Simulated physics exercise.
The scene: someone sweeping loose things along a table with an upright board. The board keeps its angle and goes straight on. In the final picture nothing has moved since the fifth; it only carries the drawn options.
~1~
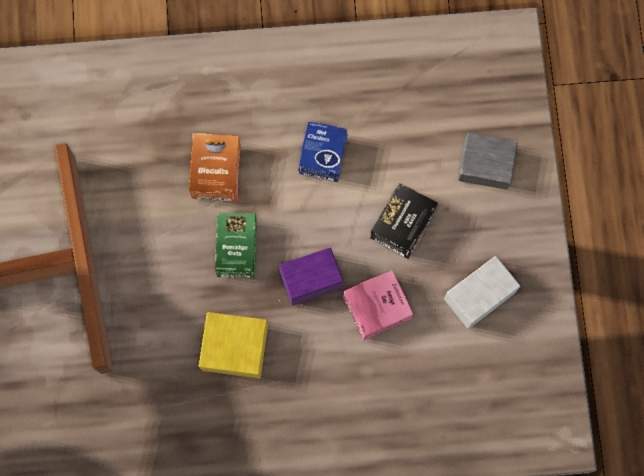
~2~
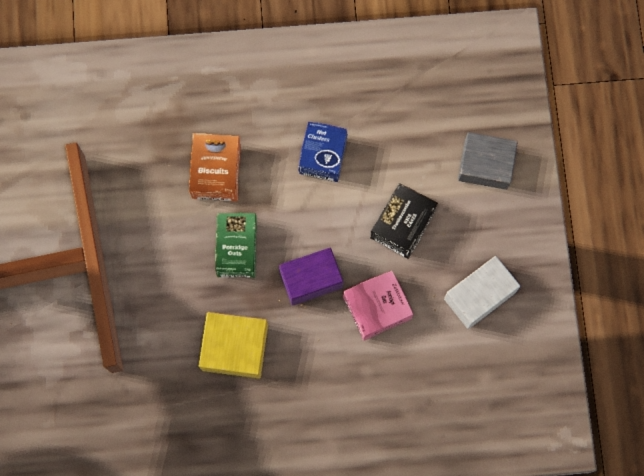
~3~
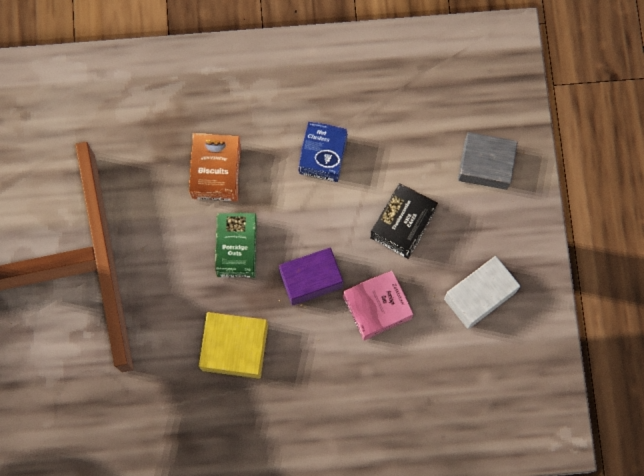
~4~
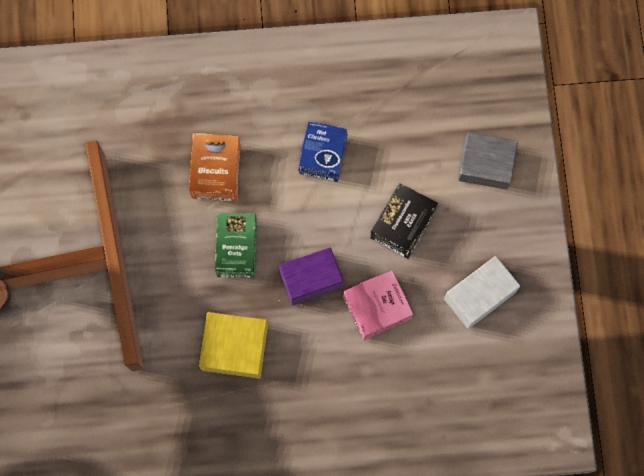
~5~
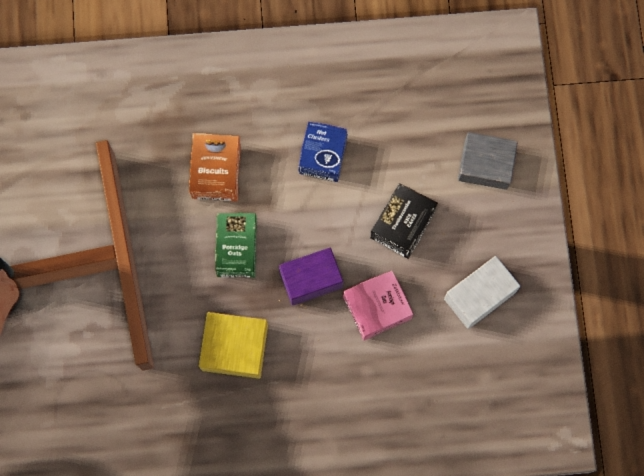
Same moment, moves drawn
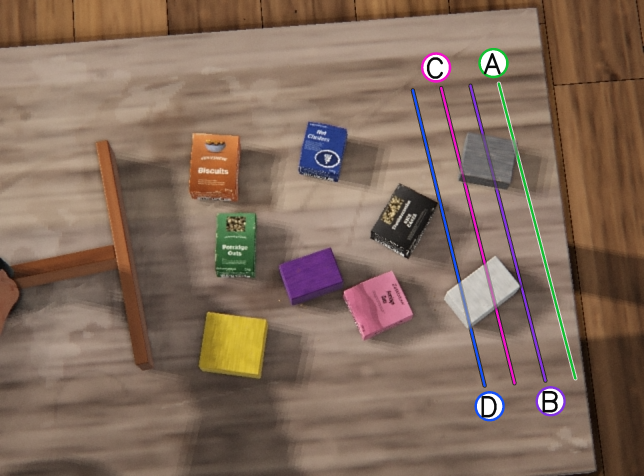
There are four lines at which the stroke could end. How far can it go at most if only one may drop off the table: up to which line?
Up to line D.
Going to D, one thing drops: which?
The white block.
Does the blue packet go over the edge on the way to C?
No.
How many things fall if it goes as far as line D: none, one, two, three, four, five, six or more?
By then, one.
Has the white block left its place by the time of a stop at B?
By then, yes.
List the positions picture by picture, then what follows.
White block (482, 293); pink packet (378, 306); green packet (236, 246), in the first picture.
Board (90, 252); yellow block (234, 346), in the second picture.
Board (101, 252); grey block (488, 161), in the third picture.
Board (111, 251); orange packet (215, 167), in the fourth picture.
Board (121, 250); white block (482, 293); pink packet (378, 306); green packet (236, 246), in the fifth picture.
On the marked copy, A at (536, 227); B at (507, 229); C at (477, 232); D at (448, 234).
Taking D. A third of the way, board (238, 241); orange packet (253, 160); yellow block (295, 331).
Two thirds of the way, board (357, 231); white block (533, 288); pink packet (472, 318).
When it is over, board (446, 224); white block over the edge; grey block (546, 150); one fallen.
As for the rest, A drops seven; B drops four; C drops three.
